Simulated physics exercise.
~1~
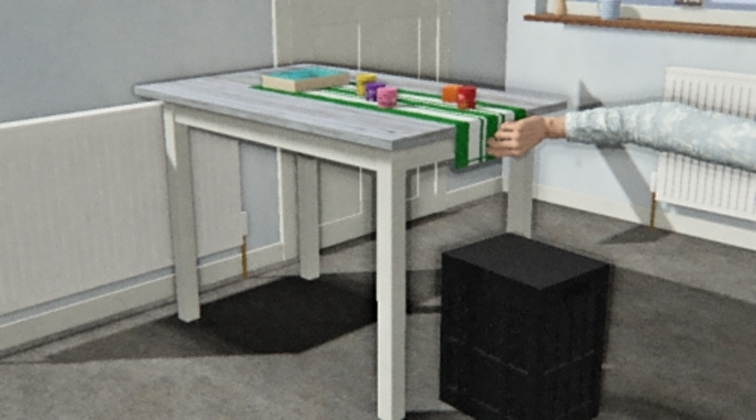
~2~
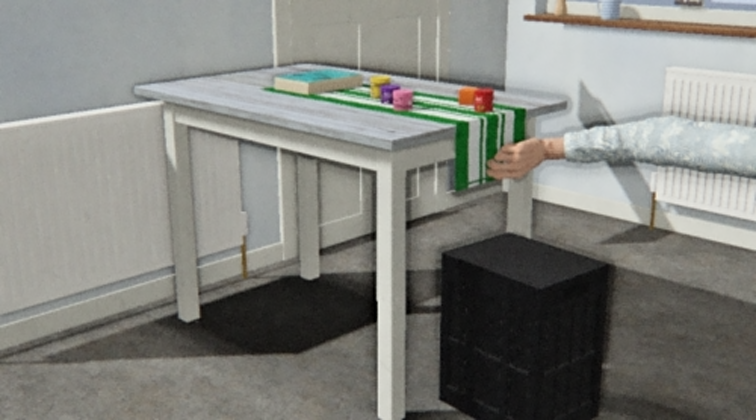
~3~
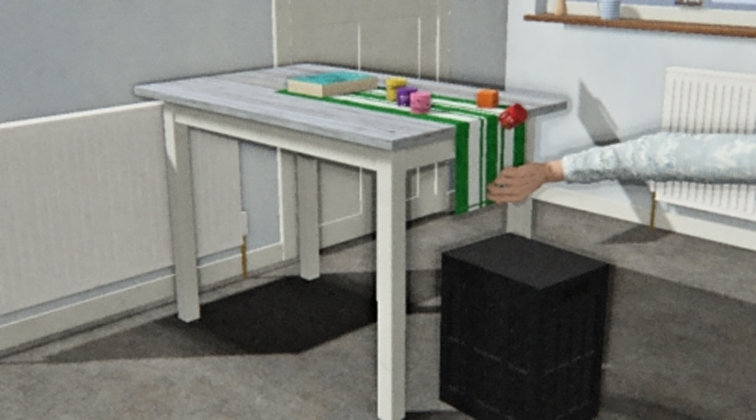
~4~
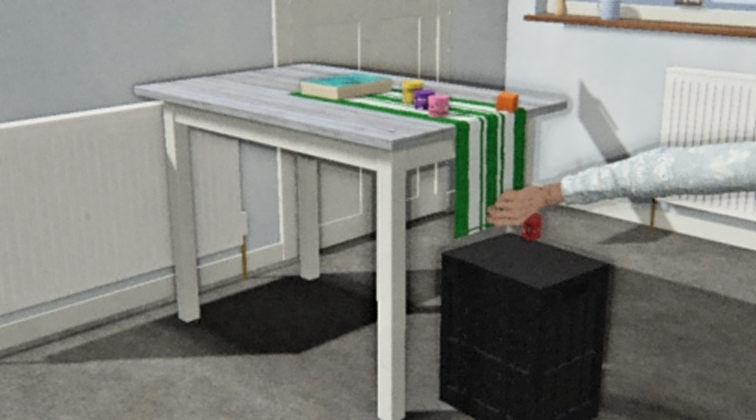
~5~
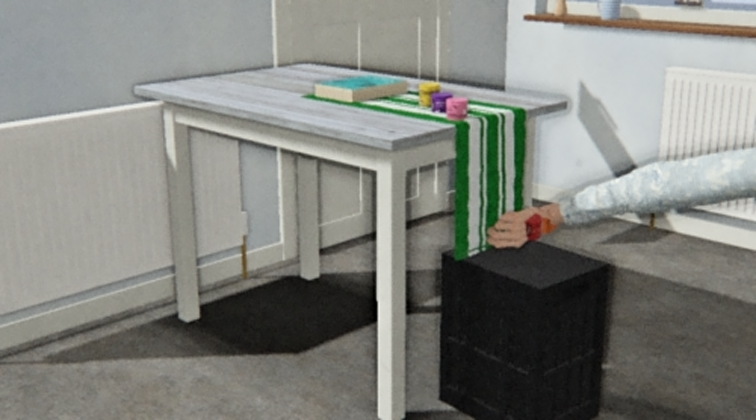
We see a hand slowly pull a green and white striped scarf over a table's edge, carrying a book and small pots along, until a red pot and then an orange cube drop off and the hem reaches the black crate, the other items still on the table.
